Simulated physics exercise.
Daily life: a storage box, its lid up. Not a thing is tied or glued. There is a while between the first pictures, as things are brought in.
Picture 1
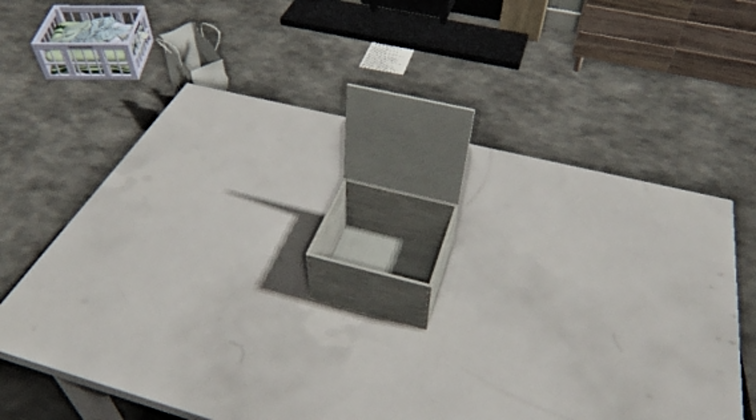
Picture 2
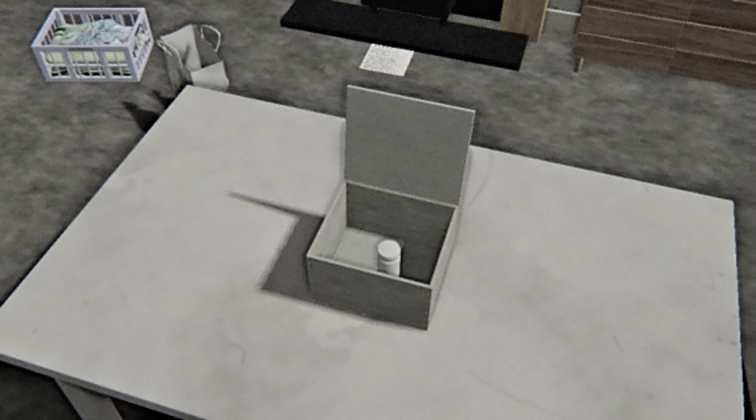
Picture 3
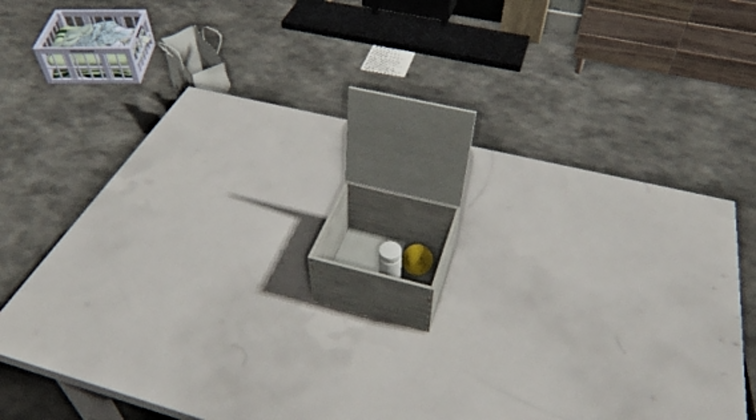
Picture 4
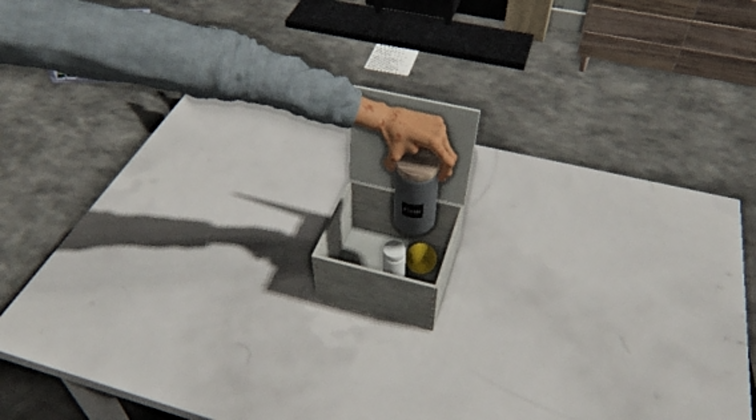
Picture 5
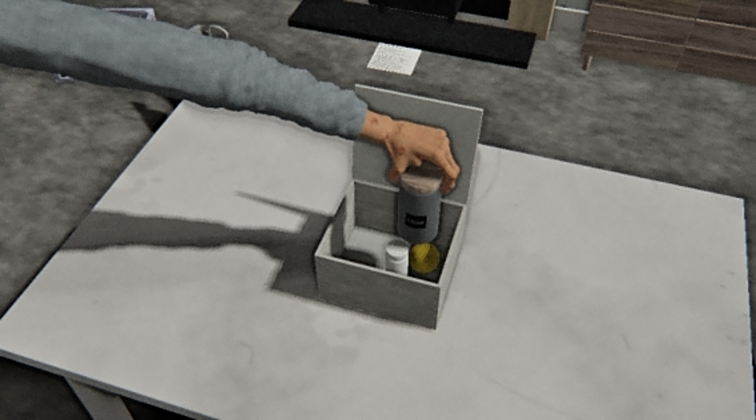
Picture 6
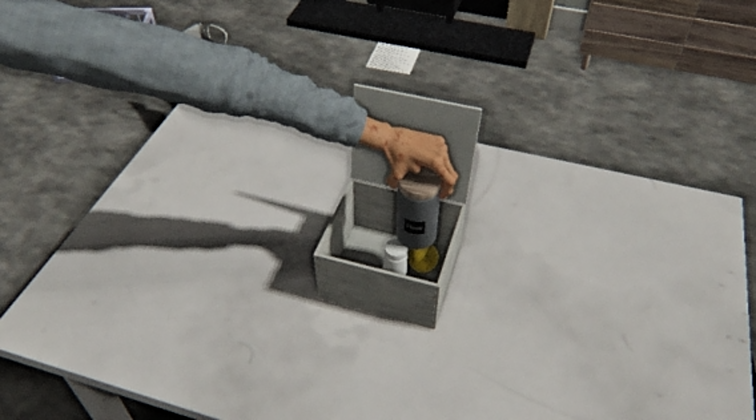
An open box on a table held nothing at first, then a small white container and a yellow ball appeared inside, and a hand reached in from the left, lowering a grey jar behind them.
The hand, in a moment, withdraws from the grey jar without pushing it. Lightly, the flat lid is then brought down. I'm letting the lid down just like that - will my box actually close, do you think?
In the end, the box is closed up fine.
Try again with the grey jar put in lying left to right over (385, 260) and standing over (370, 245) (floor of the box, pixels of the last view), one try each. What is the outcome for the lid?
Lid: First try closed, second try open.
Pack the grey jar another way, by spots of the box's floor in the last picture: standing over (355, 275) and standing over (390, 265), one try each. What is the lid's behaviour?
First, the lid won't shut; second, the lid does shut.
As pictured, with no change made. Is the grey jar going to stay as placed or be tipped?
It ends up leaning.
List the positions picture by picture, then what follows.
In the first picture, the last thing is not in view yet.
In the second picture, the last thing is not in view yet.
In the third picture, the last thing is not in view yet; yellow ball (417, 260).
In the fourth picture, on its way; grey jar (416, 191); yellow ball (421, 258).
In the fifth picture, on its way; grey jar (419, 202); yellow ball (424, 258).
In the sixth picture, in place under the hand; grey jar (418, 208); yellow ball (423, 257).
Then, 0.70 s later than the last frame, grey jar on its side near (397, 237); white shaker on its side; yellow ball moved about its own width.
Then, 1.60 s later than the last frame, lid 59° above the rim; grey jar on its side near (383, 250); white shaker on its side; yellow ball moved about its own width.
When it is over, lid shut; lying over in the box, grey jar and white shaker; moved from the start, yellow ball. End places, in pixels of the last picture, grey jar near (382, 247).
